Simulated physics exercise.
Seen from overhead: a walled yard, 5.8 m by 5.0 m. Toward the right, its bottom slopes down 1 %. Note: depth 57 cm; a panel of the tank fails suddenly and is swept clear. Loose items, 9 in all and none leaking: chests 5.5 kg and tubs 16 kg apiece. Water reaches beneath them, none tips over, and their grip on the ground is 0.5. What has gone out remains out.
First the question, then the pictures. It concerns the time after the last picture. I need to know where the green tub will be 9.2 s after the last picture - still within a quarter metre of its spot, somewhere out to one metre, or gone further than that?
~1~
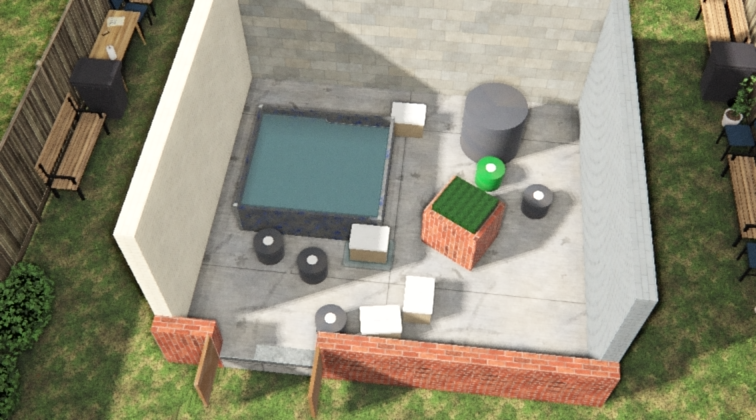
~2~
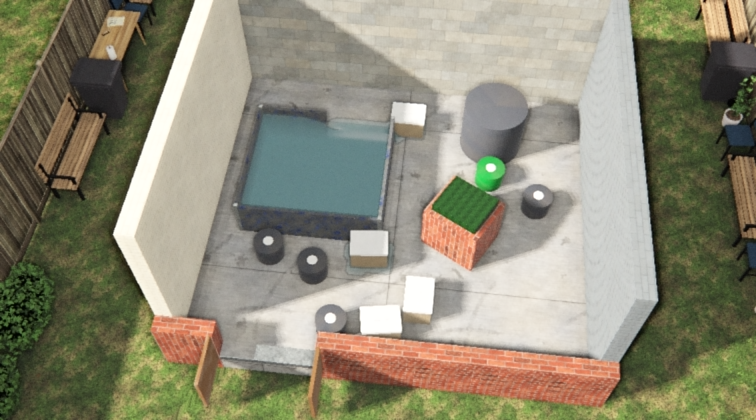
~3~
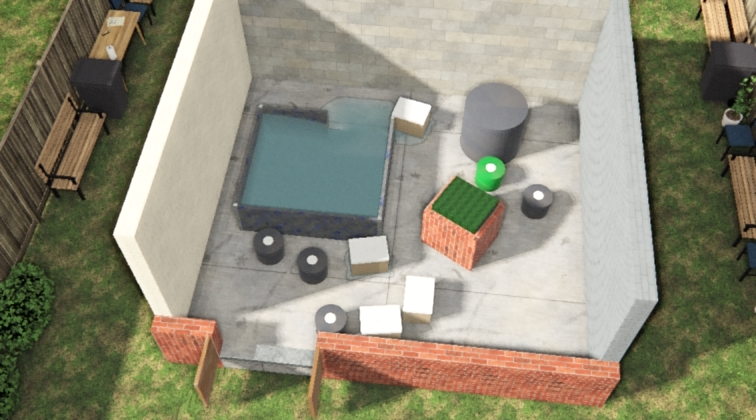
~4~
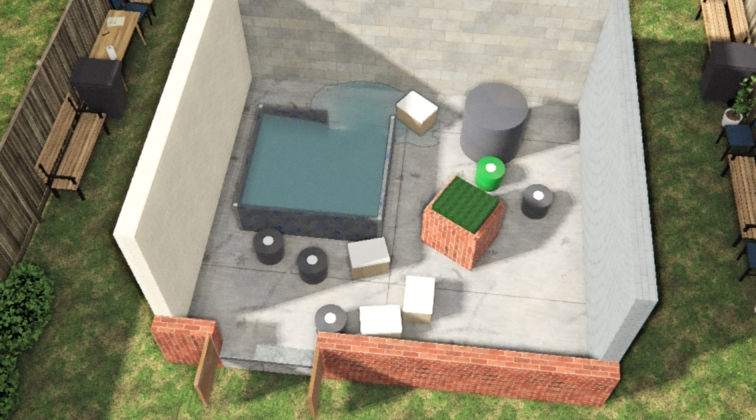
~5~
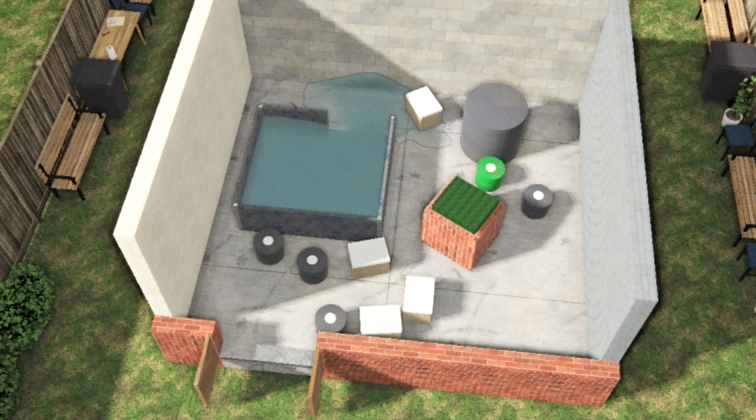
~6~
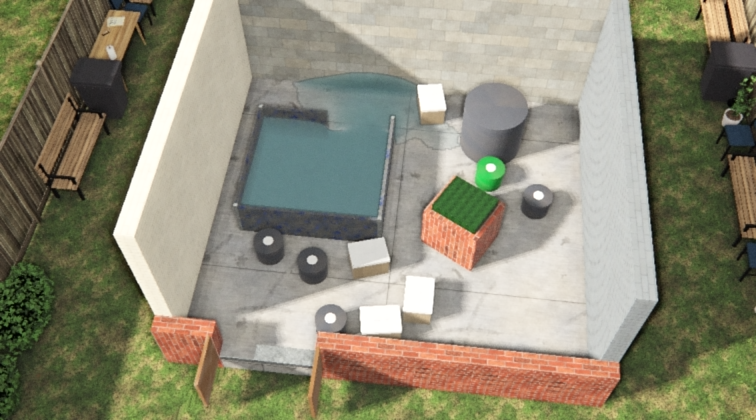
Still within a quarter metre.
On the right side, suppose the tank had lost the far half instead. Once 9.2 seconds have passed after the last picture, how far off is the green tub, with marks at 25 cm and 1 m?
Result: The green tub goes a long way.
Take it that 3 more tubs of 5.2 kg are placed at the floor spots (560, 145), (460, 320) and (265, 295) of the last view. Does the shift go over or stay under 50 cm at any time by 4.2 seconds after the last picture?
Listed order gives above the limit, within the limit, within the limit.
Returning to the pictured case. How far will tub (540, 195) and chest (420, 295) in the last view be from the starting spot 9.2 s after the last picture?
Respectively: 100 cm / 150 cm.
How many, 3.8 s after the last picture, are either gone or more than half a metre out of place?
I count 2 of them.
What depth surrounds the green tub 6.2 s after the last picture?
Somewhere close to 7 cm.
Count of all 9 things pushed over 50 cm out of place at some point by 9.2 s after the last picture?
I make it 4.
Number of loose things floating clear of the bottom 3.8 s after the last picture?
At that time the total is 1.
Then, 1.2 s after the last picture the green tub is near (491, 168), 0.0 m from its start, aground; 0 of 9 are out; 1 afloat.
Then, 3.8 s after the last picture the green tub is near (491, 168), 0.0 m from its start, aground; 0 of 9 are out; 1 afloat.
Then, 6.2 s after the last picture the green tub is near (491, 168), 0.0 m from its start, aground; 0 of 9 are out; 4 afloat.
Then, 9.2 s after the last picture the green tub is near (491, 168), 0.0 m from its start, aground; 0 of 9 are out; 5 afloat.
